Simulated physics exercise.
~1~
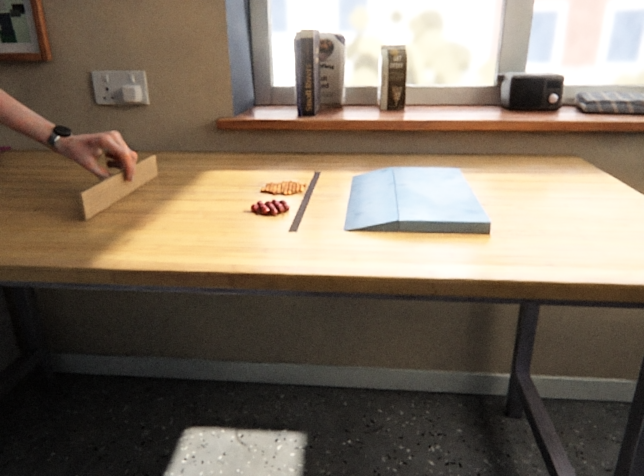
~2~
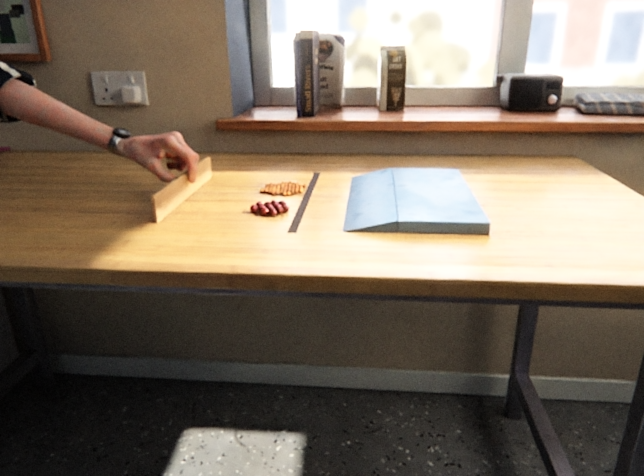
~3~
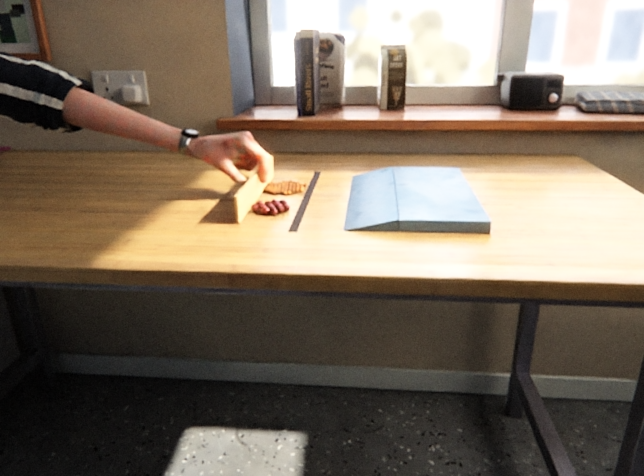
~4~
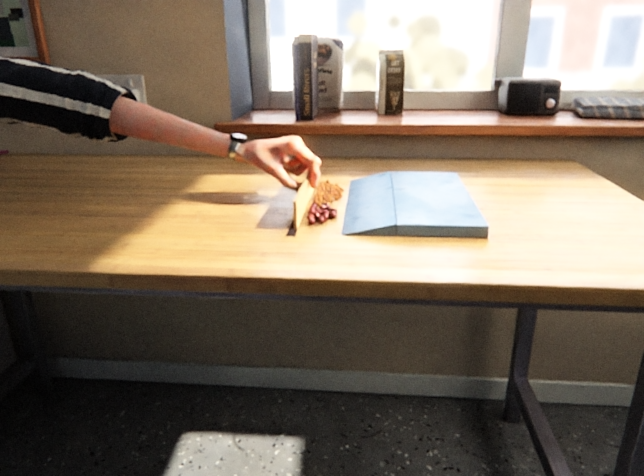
Hand sweeping an upright piece of card rightward along a table, pushing two small piles to black tape, short of a blue wedge.
